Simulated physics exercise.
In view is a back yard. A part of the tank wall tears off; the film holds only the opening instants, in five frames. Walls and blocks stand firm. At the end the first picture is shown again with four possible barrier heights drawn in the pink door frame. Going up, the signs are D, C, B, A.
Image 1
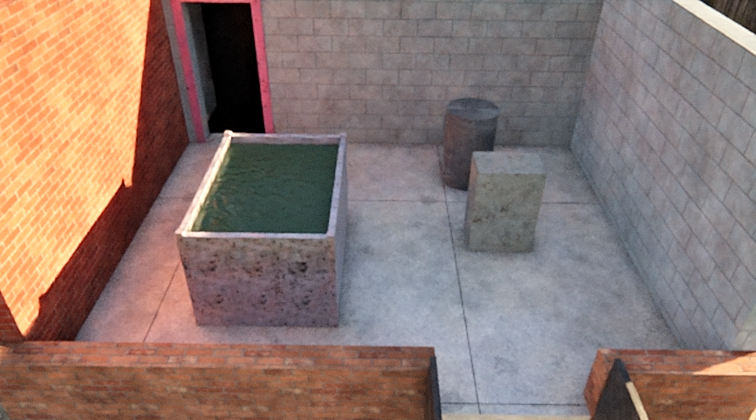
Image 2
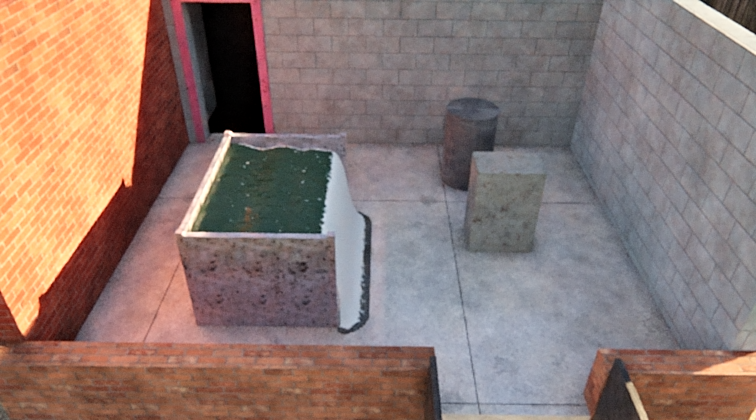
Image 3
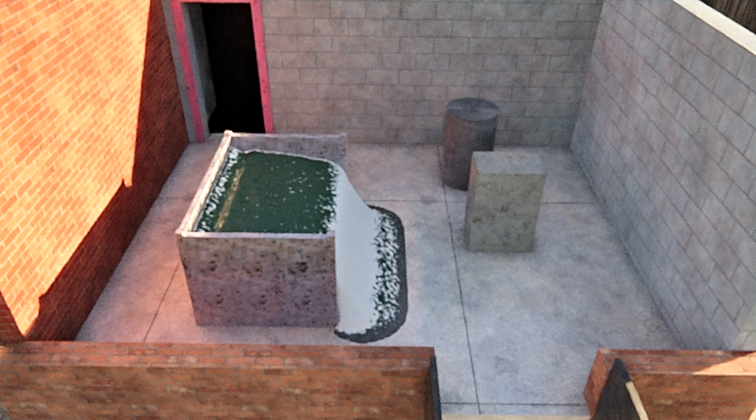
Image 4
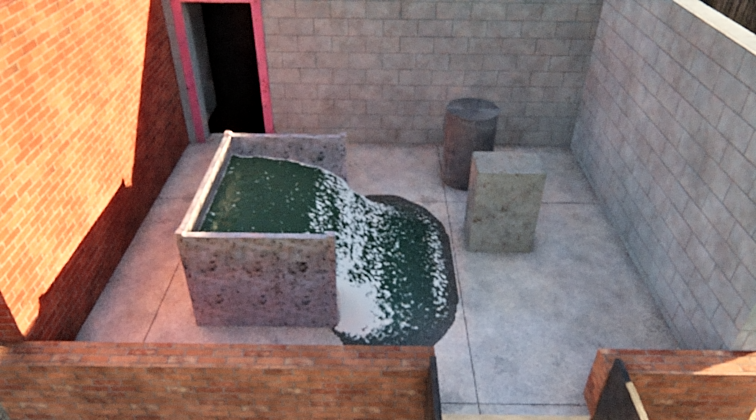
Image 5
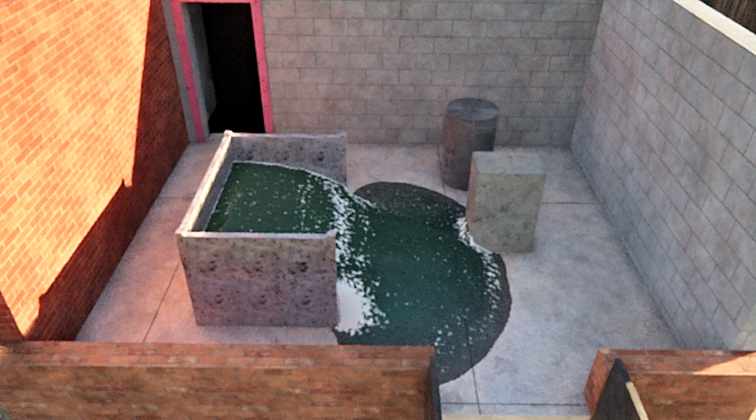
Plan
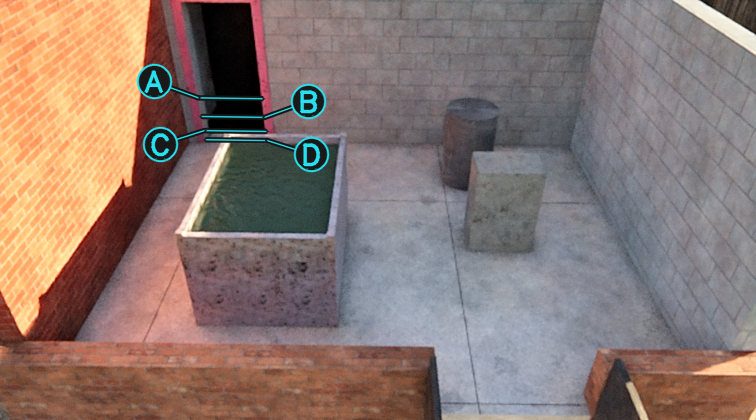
Green water pours from the tank's open right side and spreads across the yard's ground.
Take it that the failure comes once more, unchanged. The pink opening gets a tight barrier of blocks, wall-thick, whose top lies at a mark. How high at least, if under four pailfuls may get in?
That is height C.
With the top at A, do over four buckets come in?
No.
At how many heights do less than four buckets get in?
Three of them.
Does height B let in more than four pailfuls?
No.
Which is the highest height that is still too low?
That would be D.
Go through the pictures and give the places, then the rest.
Water in the tank at rest, its middle at (273, 186); foot of the pink doorway at (237, 142); open gate at (517, 343).
Water covers 2 % of the ground and shows as far out as (337, 266).
Water covers 6 % of the ground and shows as far out as (387, 215).
Water covers 12 % of the ground and shows as far out as (416, 209).
Water covers 20 % of the ground and shows as far out as (493, 316).
On the marked copy, A at (230, 98); B at (233, 116); C at (235, 131); D at (236, 140); from the bottom up D, C, B, A.
If A is chosen, nothing gets over.
If B is chosen, nothing gets over.
If C is chosen, a splash gets over, under a bucket.
If D is chosen, about 8 bucketfuls get in.
